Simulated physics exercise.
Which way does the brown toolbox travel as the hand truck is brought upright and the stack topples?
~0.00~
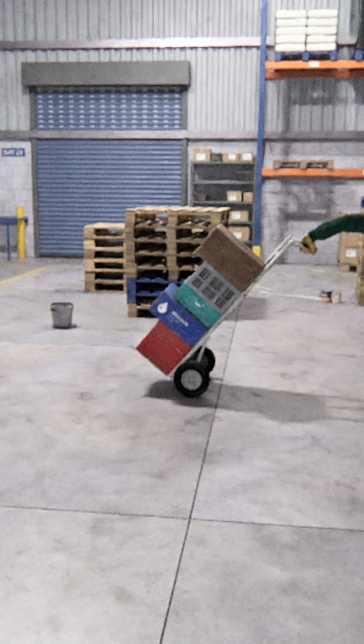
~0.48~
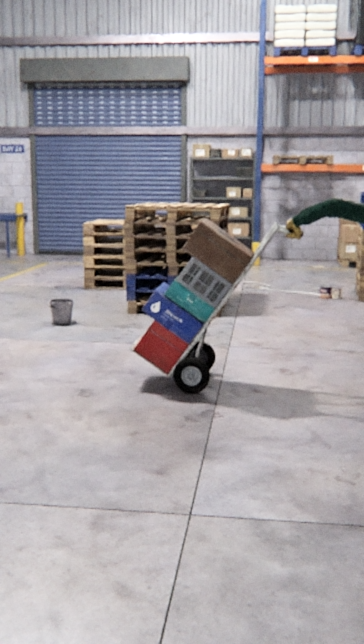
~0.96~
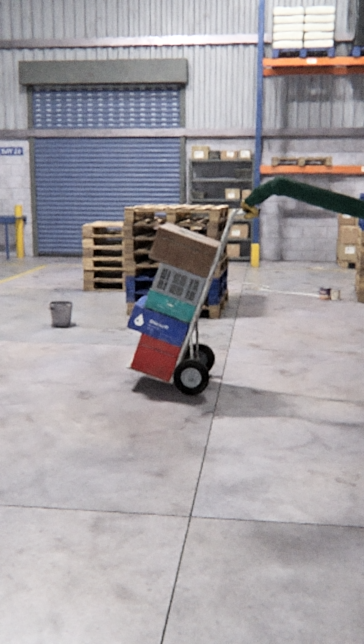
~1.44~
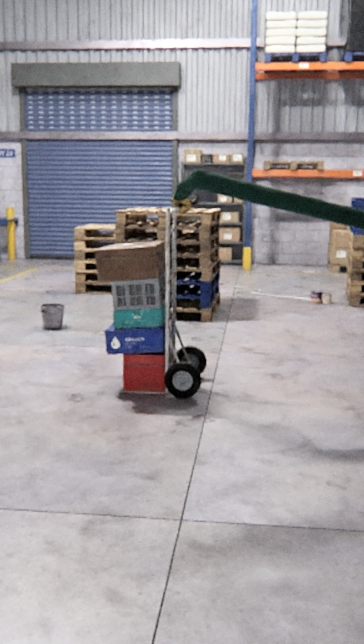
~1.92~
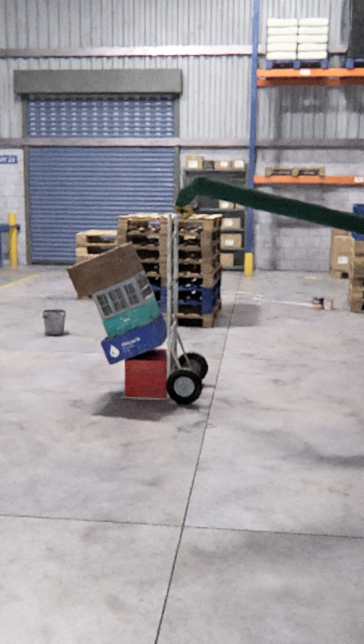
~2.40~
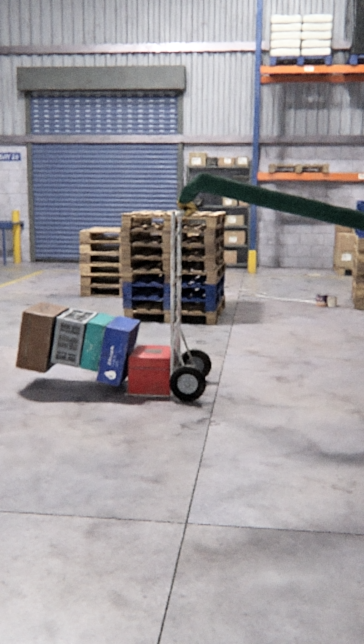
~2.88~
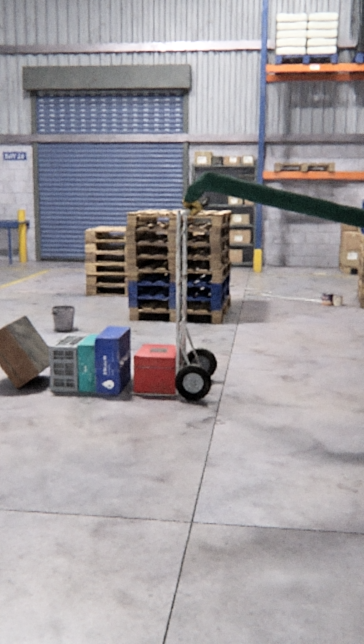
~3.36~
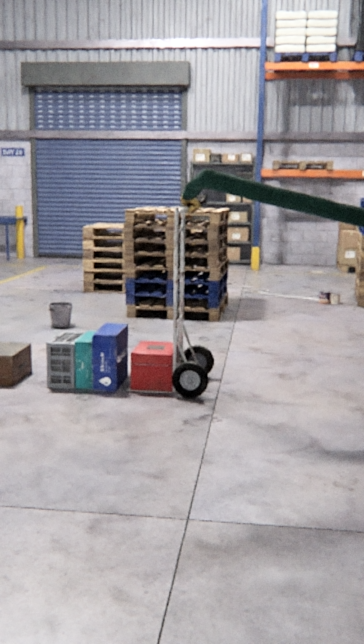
The brown toolbox moves to the left, ending up on the floor at the far left of the view.
